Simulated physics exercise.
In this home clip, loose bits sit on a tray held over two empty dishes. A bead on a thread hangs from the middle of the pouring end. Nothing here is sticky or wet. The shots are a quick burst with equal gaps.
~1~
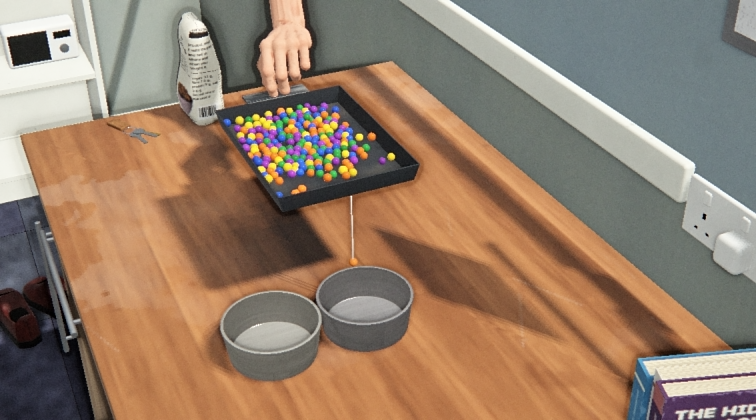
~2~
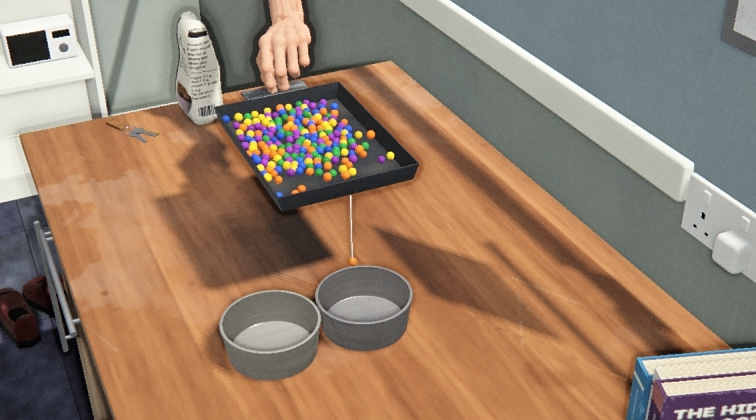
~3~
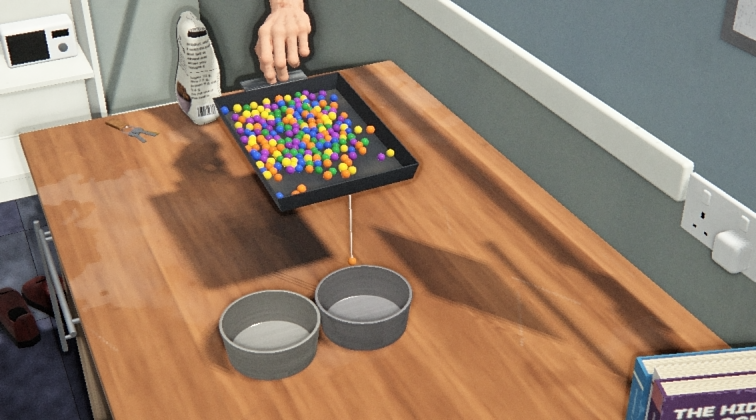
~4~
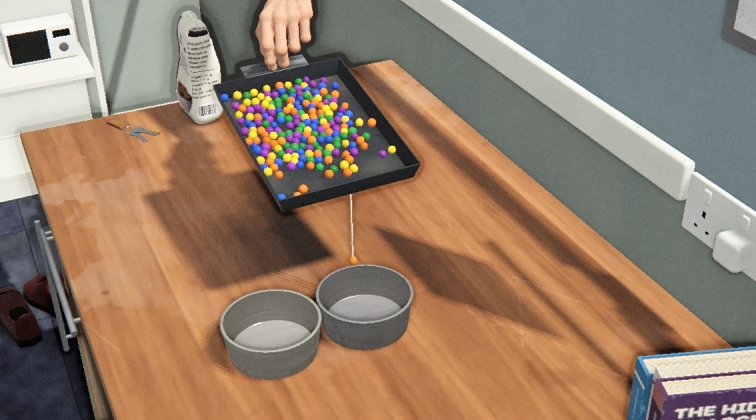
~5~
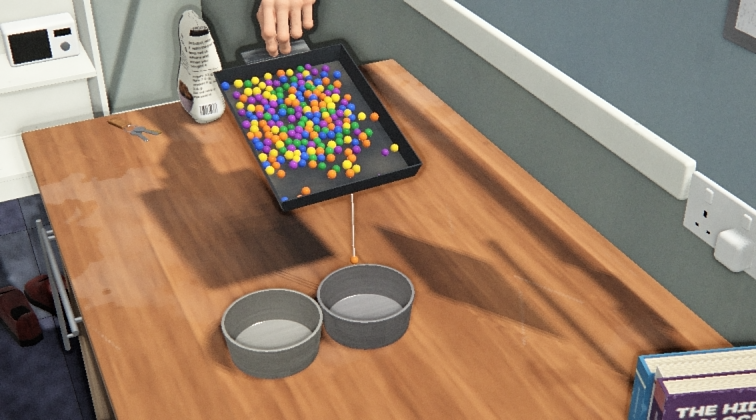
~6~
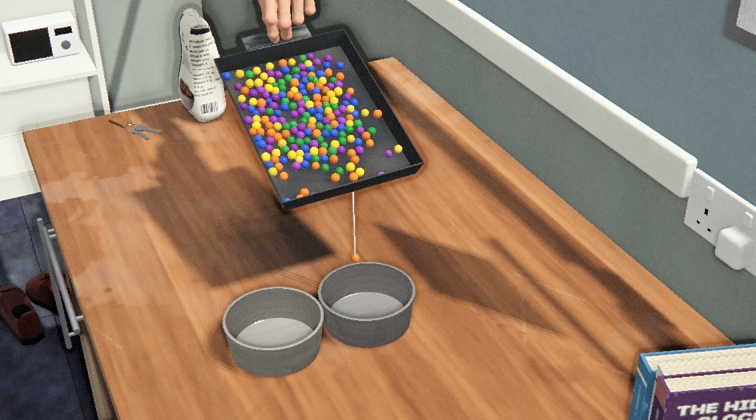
On a wooden worktop, a hand tilting a dark tray of colourful beads, its left corner lowest, near two empty grey dishes.
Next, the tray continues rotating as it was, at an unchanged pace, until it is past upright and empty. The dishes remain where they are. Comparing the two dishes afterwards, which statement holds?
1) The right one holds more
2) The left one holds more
The right one holds more (1).
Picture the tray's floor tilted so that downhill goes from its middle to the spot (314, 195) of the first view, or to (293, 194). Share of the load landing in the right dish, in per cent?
Lab note: Case 1 near 20 %, case 2 near 10 %.
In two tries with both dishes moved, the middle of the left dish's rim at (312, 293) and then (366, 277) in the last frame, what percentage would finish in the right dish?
20 per cent the first time, 0 per cent the second time.
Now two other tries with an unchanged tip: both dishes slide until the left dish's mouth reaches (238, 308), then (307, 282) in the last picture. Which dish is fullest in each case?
For the first position it is the one at right; for the second, the one at left.
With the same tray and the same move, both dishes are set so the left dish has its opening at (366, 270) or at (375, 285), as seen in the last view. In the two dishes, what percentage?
About 20 per cent, then about 40 per cent.
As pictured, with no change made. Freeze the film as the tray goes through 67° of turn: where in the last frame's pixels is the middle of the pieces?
Load centre: Approx. (338, 187).
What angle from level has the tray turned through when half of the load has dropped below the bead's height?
95°, roughly.
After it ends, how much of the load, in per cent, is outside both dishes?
My guess is about 10 percent.
Soon after the last picture, tray tipped steeply; most on the tray; a stray few in the left dish; a small part in the right dish; a stray few outside both; a small part in the air.
A little later, tray tipped past a quarter turn; a small part on the tray; about a quarter in the left dish; about half in the right dish; a small part outside both; a small part in the air.
Later still, tray tipped past a quarter turn; about a third in the left dish; about two thirds in the right dish; a small part outside both.
By the end, tray tipped past a quarter turn; about a third in the left dish; about two thirds in the right dish; a small part outside both.
